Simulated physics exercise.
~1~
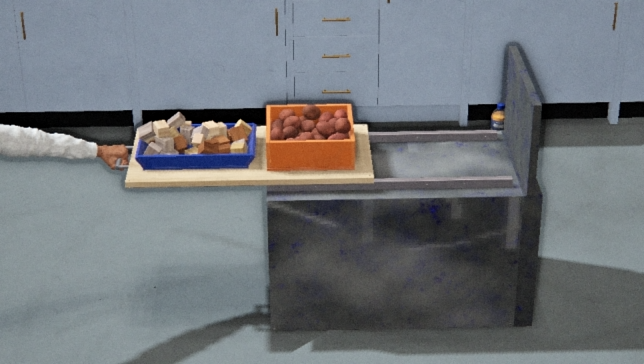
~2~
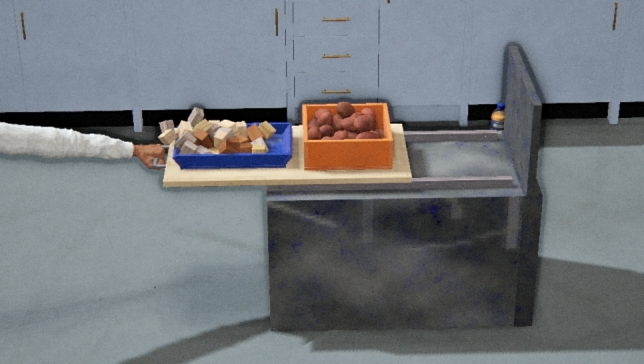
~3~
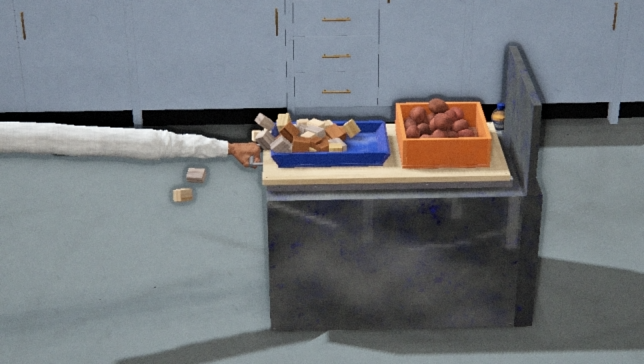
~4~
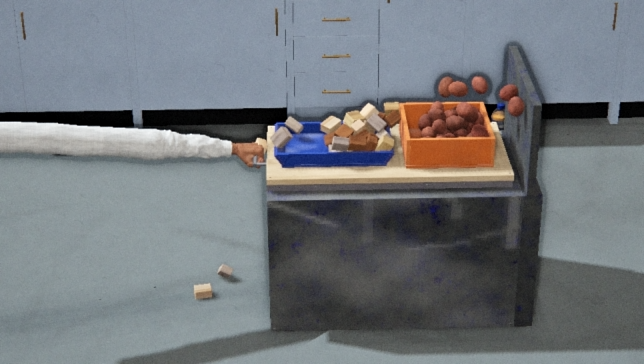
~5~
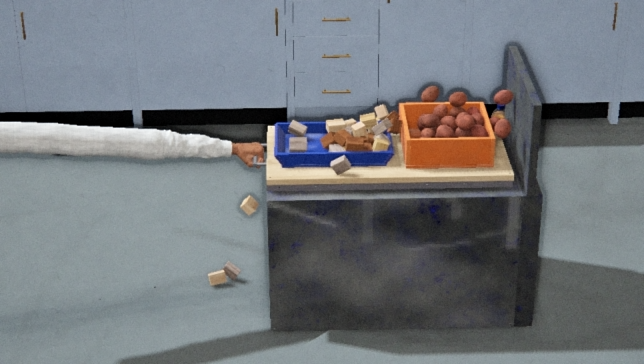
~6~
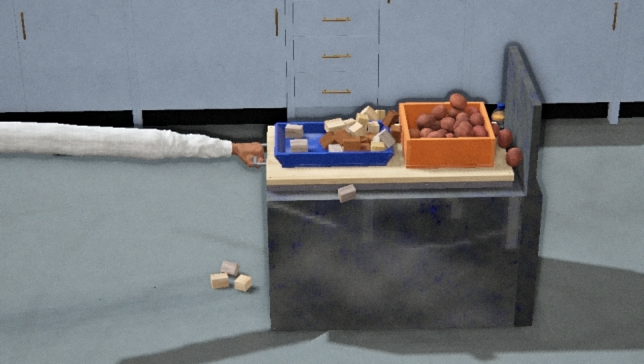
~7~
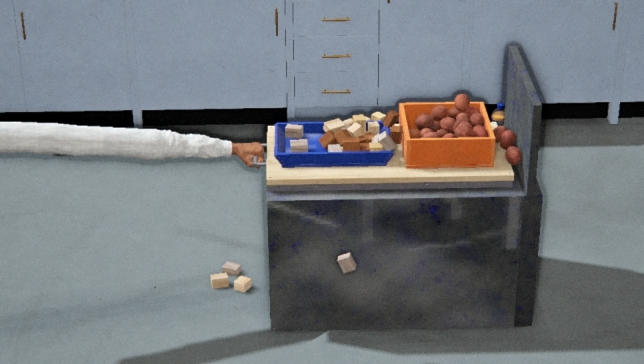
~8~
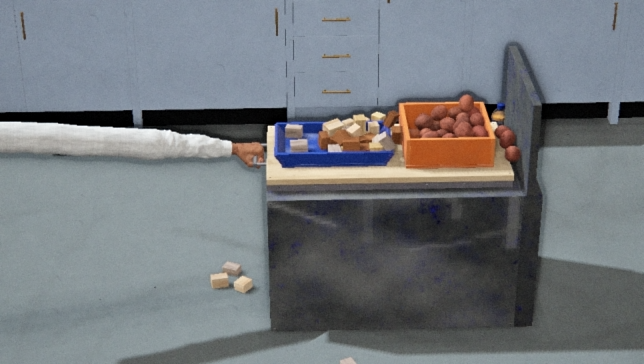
In a room with blue cabinets, a hand shoves a crate-laden shelf in, spilling some blocks and potatoes.
